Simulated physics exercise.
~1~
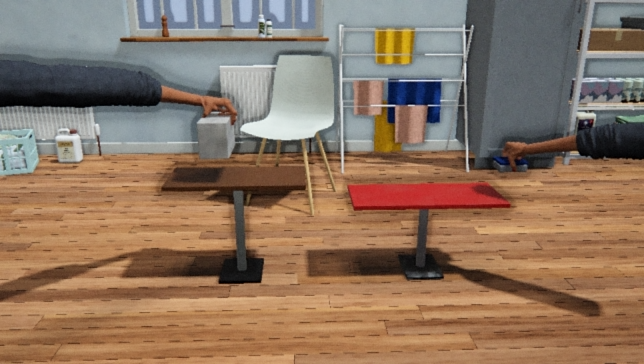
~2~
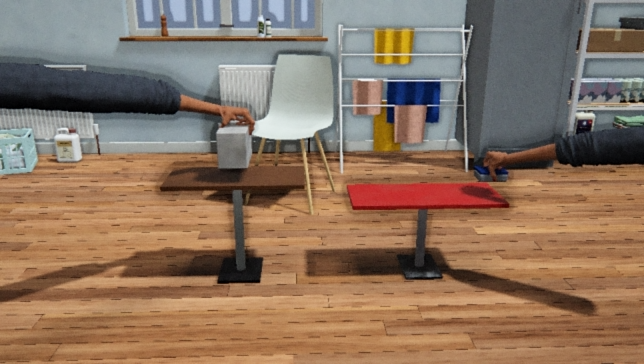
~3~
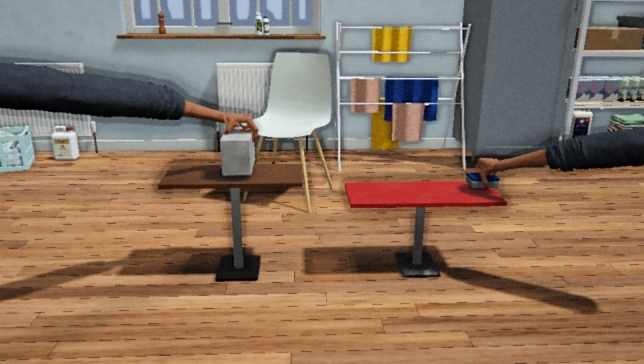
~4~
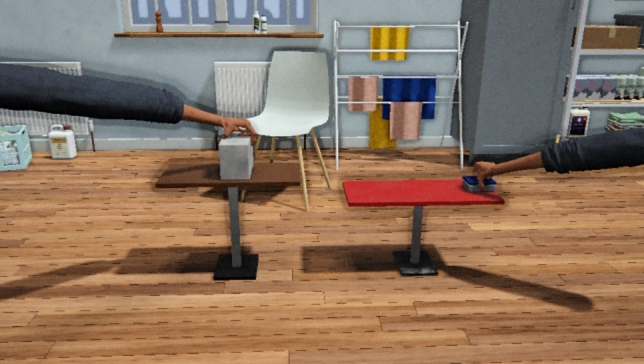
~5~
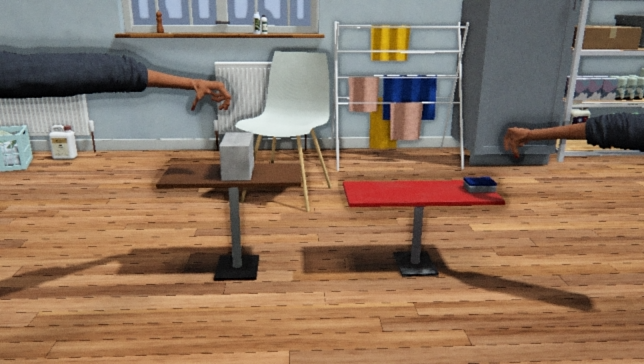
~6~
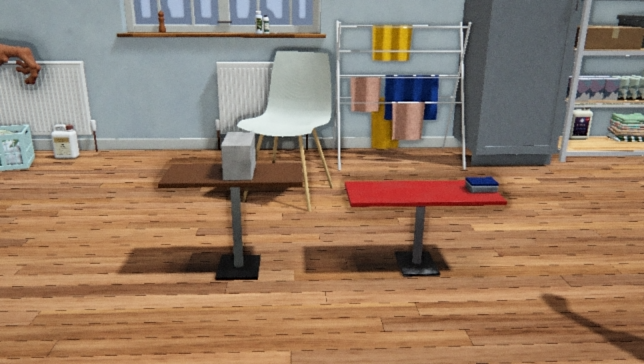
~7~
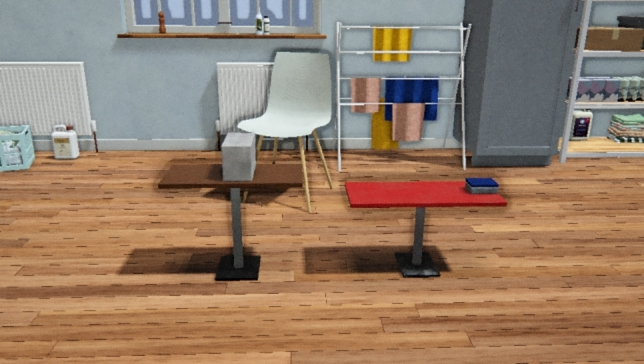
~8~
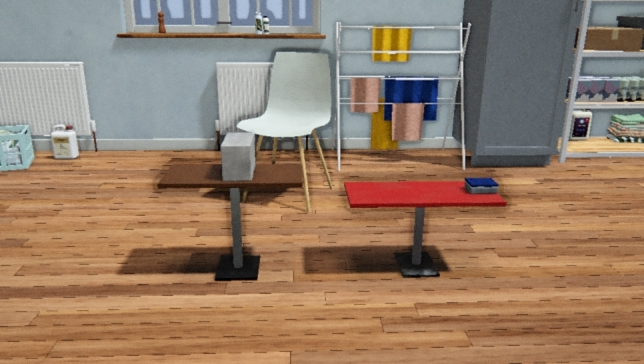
In a room with a wooden floor, two hands setting a grey block and a blue sponge on small tables, then withdrawing.
